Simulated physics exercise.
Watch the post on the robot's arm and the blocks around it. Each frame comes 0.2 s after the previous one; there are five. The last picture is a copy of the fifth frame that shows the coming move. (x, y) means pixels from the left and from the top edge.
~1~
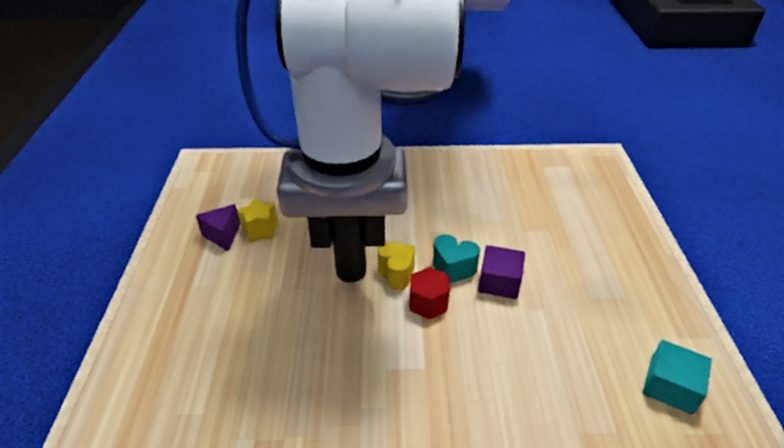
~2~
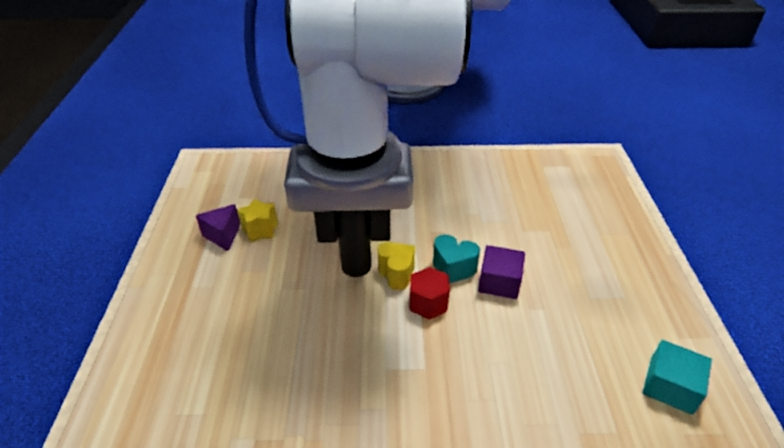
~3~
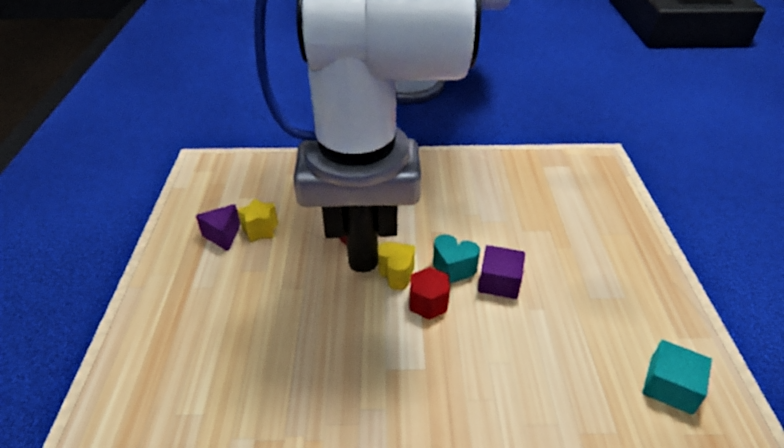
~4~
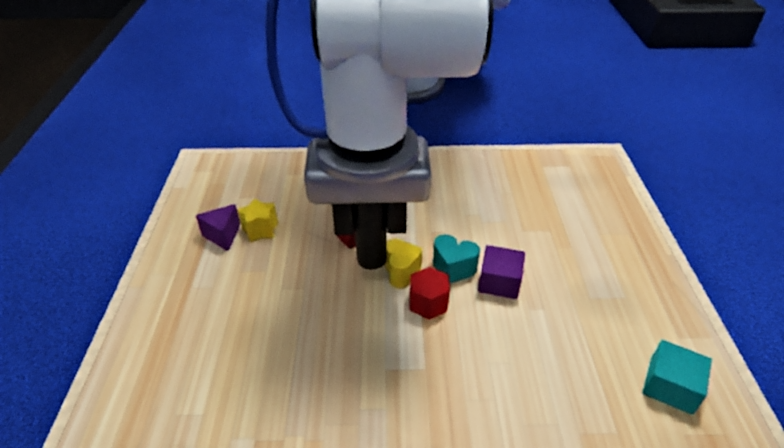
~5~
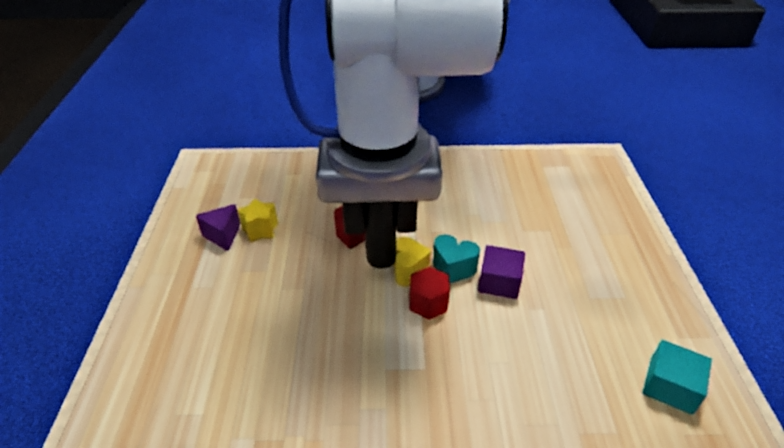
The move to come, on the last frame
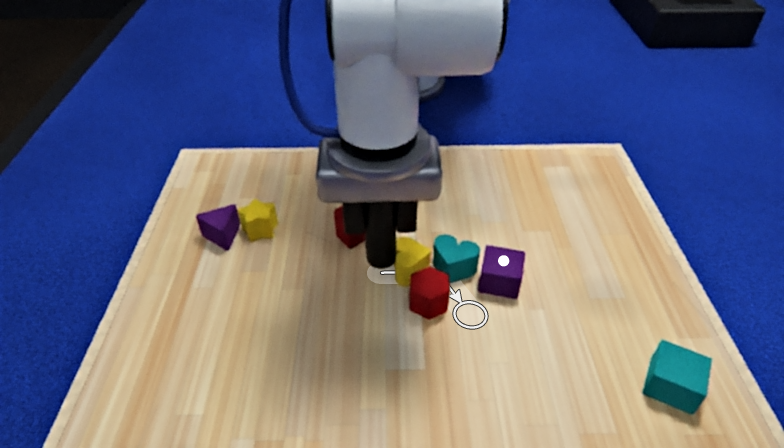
White robot arm moving right over a wooden board, its dark post nudging a yellow heart block slightly toward a turquoise heart.
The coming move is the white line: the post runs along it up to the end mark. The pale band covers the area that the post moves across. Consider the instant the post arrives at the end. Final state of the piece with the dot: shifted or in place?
That block slides.
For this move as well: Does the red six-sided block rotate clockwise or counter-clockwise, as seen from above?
Seen from overhead, it turns clockwise.
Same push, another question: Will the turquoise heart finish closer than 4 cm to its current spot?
Going by the path, no.
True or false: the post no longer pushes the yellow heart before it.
That claim is true.
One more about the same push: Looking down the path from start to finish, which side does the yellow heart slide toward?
With start-to-end as forward, it shifts left.
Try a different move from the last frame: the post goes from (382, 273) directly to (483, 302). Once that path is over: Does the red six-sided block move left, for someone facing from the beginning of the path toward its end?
Answer: No.
The drawn path runs from (382, 273) over (419, 272) and (449, 288) to (470, 315); the dot is on the purple square piece.
What follows on the original path. One third of the way, post at (420, 258); yellow heart at (449, 250); turquoise heart at (485, 243), turned 15° anticlockwise; purple square piece at (519, 261), turned 40° clockwise.
Two thirds of the way, post at (452, 275); yellow heart at (473, 255), turned 35° anticlockwise; red six-sided block at (429, 288); turquoise heart at (500, 237); purple square piece at (522, 261), turned 45° clockwise.
At the end, post at (473, 300); yellow heart at (473, 255), turned 35° anticlockwise; red six-sided block at (430, 291), turned 30° clockwise; turquoise heart at (500, 237); purple square piece at (522, 261), turned 45° clockwise.
